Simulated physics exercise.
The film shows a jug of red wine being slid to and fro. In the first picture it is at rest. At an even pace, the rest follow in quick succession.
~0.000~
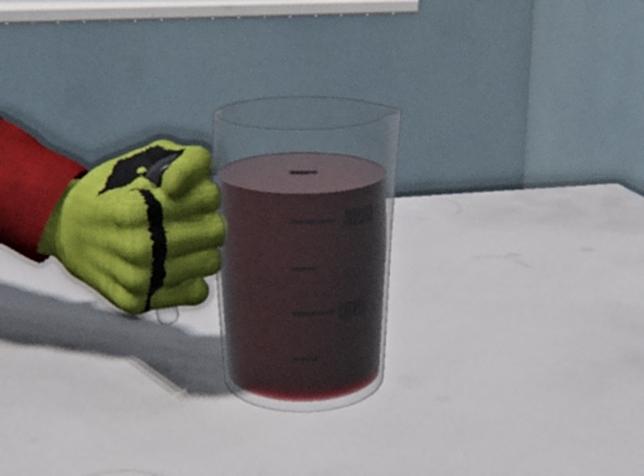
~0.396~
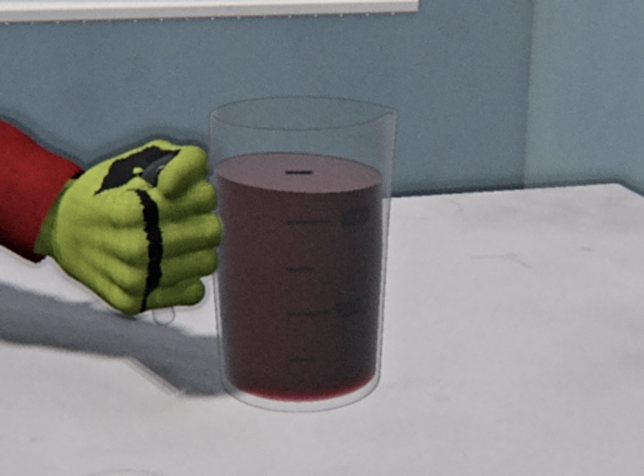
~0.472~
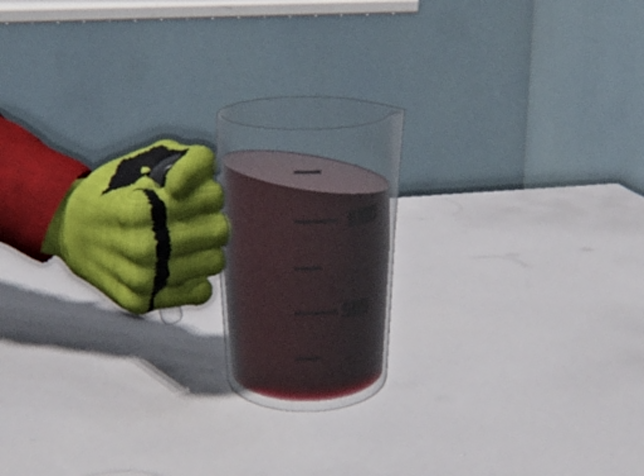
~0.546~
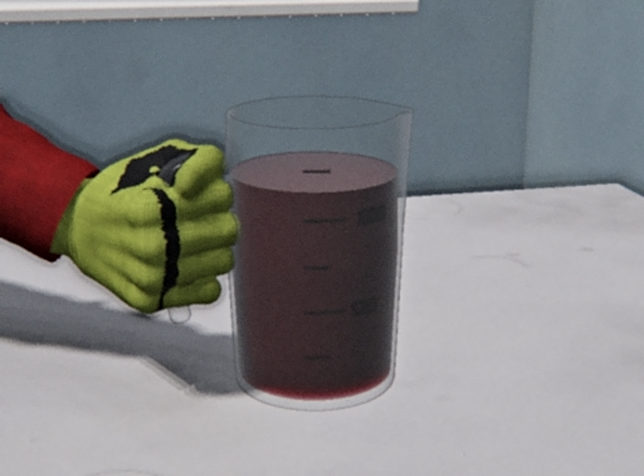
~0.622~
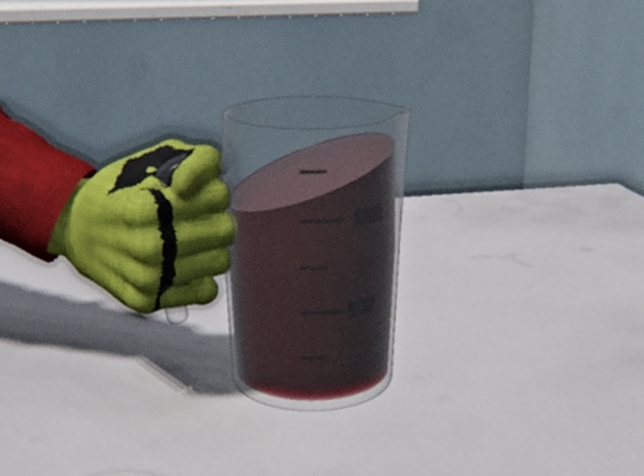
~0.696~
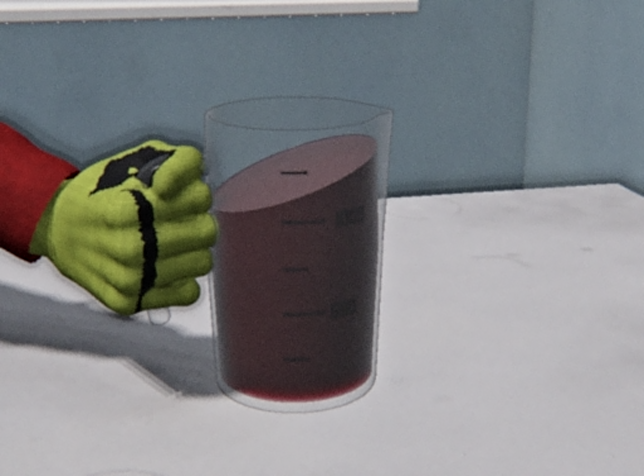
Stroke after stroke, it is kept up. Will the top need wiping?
Overflows.
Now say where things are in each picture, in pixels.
In the first picture, jug (303, 244) about three quarters full; at rest.
In the second picture, jug about three quarters full, surface at (299, 173); surface a little higher on the left.
In the third picture, jug (306, 244) about three quarters full; surface clearly higher on the left.
In the fourth picture, jug about three quarters full, surface at (315, 172); surface about level.
In the fifth picture, jug (312, 243) about three quarters full; surface much higher on the right.
In the sixth picture, jug about three quarters full, surface at (294, 173); surface much higher on the right.
By 1.0 s, the highest wave so far goes over the rim.
By 5.1 s, the highest wave so far goes over the rim; some is on the top.
